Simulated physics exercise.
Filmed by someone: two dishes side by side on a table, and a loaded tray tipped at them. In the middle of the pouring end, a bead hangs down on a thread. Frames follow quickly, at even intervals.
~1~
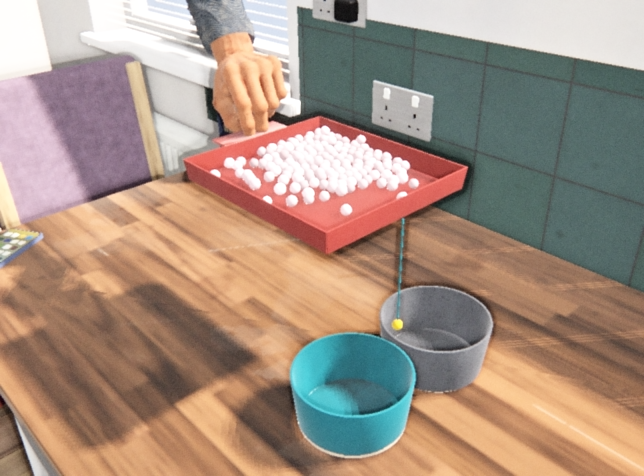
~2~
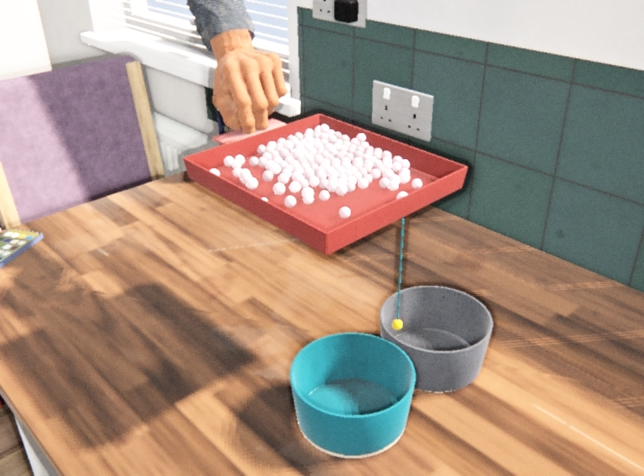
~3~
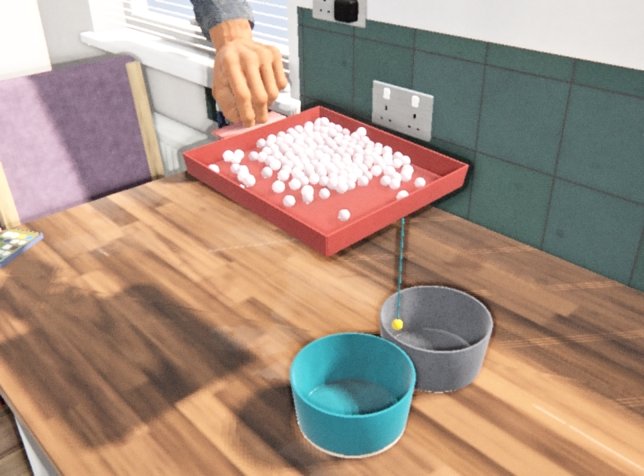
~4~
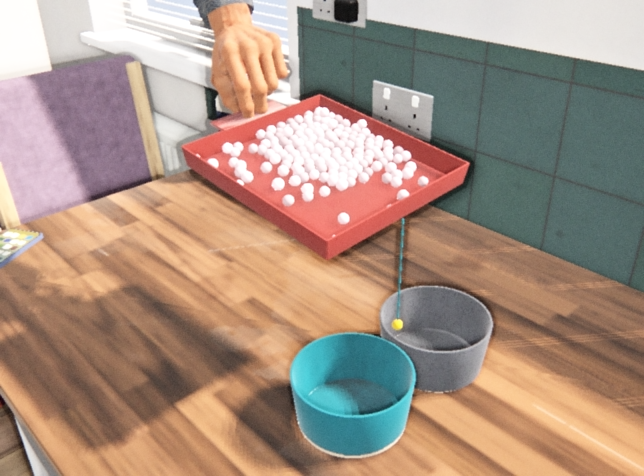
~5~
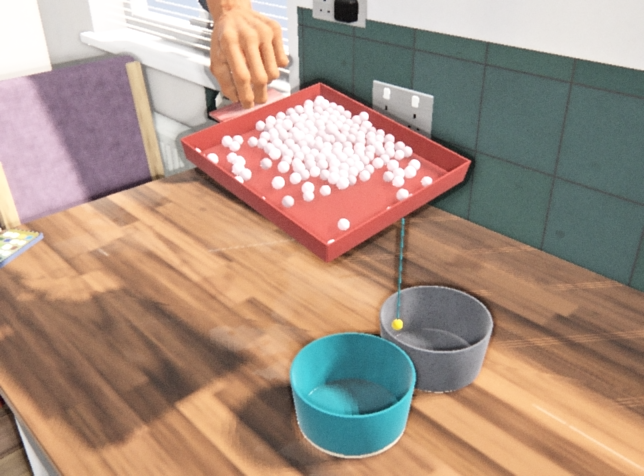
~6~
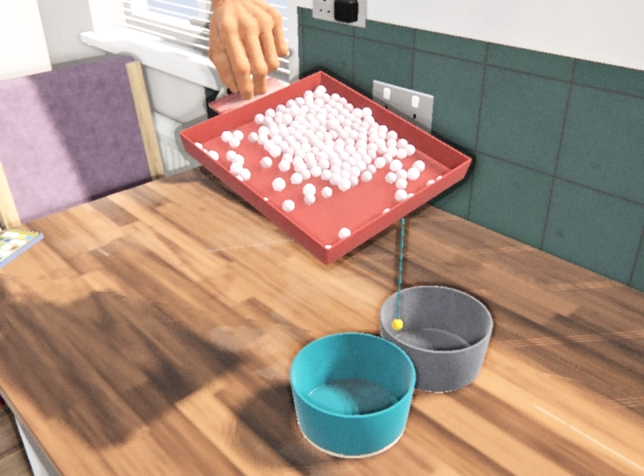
A hand held a red tray of small white balls above a teal dish and a grey one, then gradually raised the back of the tray, and the balls began shifting down its slope.
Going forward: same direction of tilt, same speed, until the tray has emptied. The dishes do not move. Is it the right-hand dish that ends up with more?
Pretty sure the heavier pile builds up on the left there.
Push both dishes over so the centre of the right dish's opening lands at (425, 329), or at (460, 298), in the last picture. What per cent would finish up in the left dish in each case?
In order: 100 percent and 10 percent.
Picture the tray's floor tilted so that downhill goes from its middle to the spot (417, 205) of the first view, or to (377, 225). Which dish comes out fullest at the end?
First: The dish at right. Second: The dish at left.
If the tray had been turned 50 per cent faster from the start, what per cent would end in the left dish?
Near 80 in a hundred.
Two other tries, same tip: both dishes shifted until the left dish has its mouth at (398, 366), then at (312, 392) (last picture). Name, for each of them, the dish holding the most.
First try: The leftmost dish; second try: The leftmost dish.
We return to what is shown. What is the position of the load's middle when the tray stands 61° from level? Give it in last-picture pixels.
The load's middle is around (344, 206).
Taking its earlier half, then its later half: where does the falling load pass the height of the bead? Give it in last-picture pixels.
It goes through near (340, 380) first, then near (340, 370).
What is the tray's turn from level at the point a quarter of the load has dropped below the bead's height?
That happens at around 90°.
Shortly afterwards, tray tipped steeply; all but a few on the tray; only a few outside both; only a few in the air.
Next, tray tipped right over; a little on the tray; near half in the left dish; a little outside both; near a quarter in the air.
Some moments later, tray tipped past a quarter turn; the bulk in the left dish; a little outside both.
In the end, tray tipped past a quarter turn; the bulk in the left dish; none at all in the right dish; a little outside both.
